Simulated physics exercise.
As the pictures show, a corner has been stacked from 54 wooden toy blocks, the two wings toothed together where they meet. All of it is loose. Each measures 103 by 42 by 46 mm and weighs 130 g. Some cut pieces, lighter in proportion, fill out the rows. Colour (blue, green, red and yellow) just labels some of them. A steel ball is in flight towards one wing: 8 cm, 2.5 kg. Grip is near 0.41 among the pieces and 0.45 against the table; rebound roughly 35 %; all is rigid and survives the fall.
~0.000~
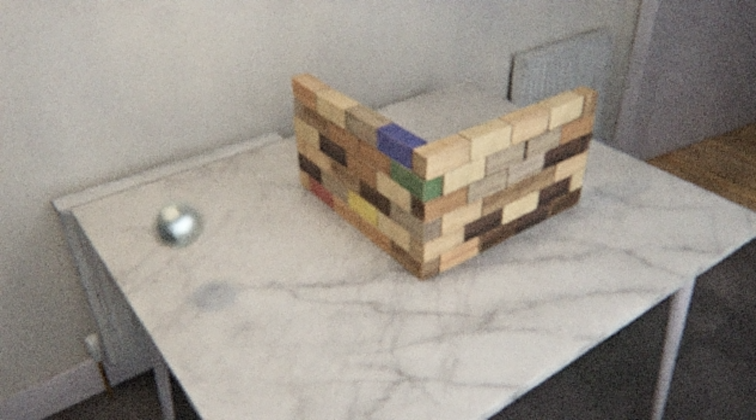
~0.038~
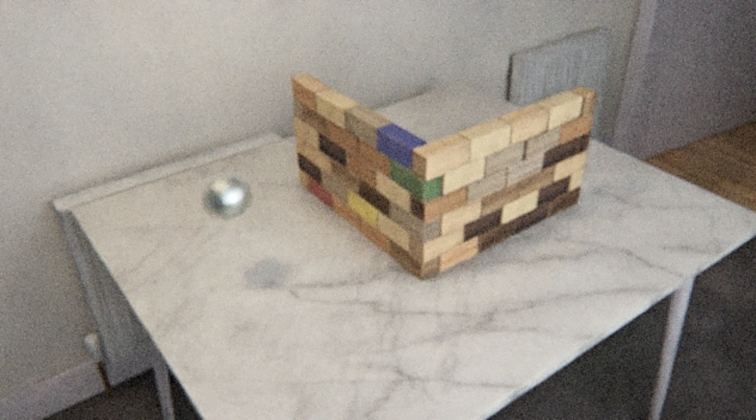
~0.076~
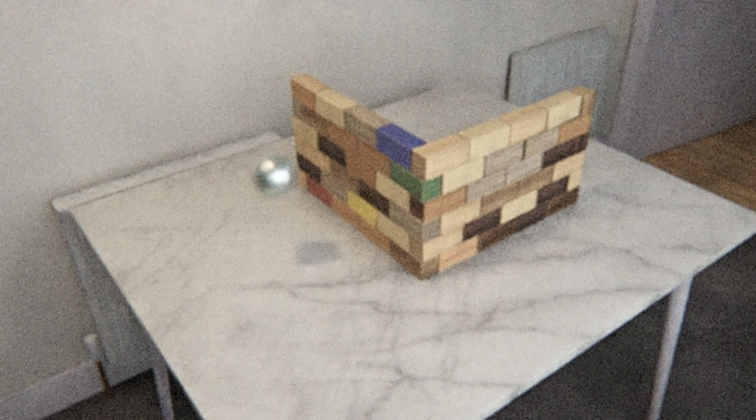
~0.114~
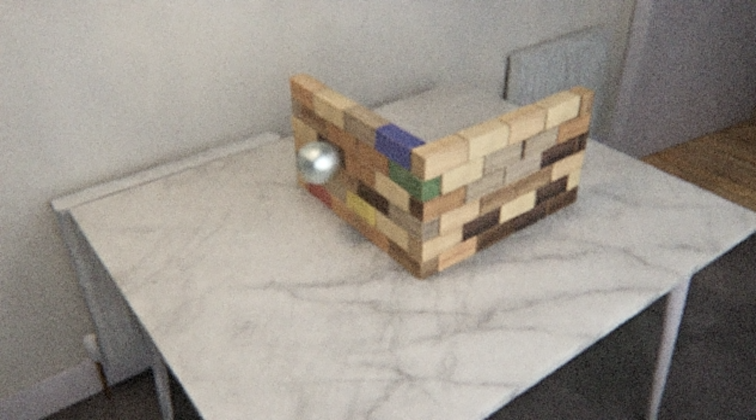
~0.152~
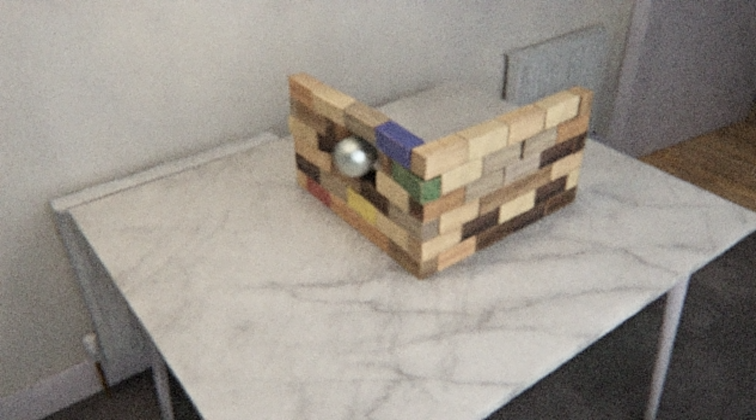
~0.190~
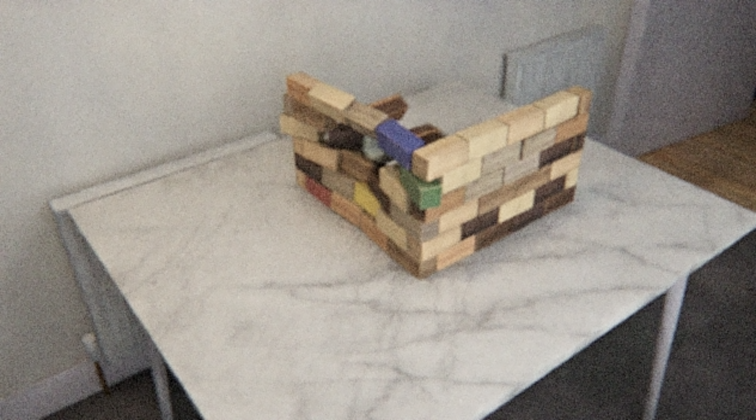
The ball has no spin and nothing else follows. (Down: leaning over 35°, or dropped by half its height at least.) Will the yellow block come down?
In the end the yellow block falls.
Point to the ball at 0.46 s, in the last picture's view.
At about (536, 128).
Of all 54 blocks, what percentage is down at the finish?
About 30 per cent.
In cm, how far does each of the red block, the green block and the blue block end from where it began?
Red 0, green 4, blue 32.
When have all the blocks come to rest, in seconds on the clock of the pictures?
Near 2.0 s.
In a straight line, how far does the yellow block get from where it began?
About 11 cm.
After 0.26 s, ball still moving; 5 of the 54 blocks down; yellow block 31° from how it stood; blue block 18° from how it stood.
After 0.46 s, ball still moving; 10 of the 54 blocks down; yellow block on its side; blue block on its side.
After 1.00 s, ball still moving; 11 of the 54 blocks down; yellow block on its side; blue block 23 cm lower.
After 1.60 s, ball still moving; 17 of the 54 blocks down; yellow block on its side; blue block 23 cm lower.
In the end (2.3 s), ball rolling away; 17 of the 54 blocks down; yellow block on its side; blue block 23 cm lower; green block 36 mm from its place. From the last view, middles, yellow block near (404, 208), blue block near (300, 268).
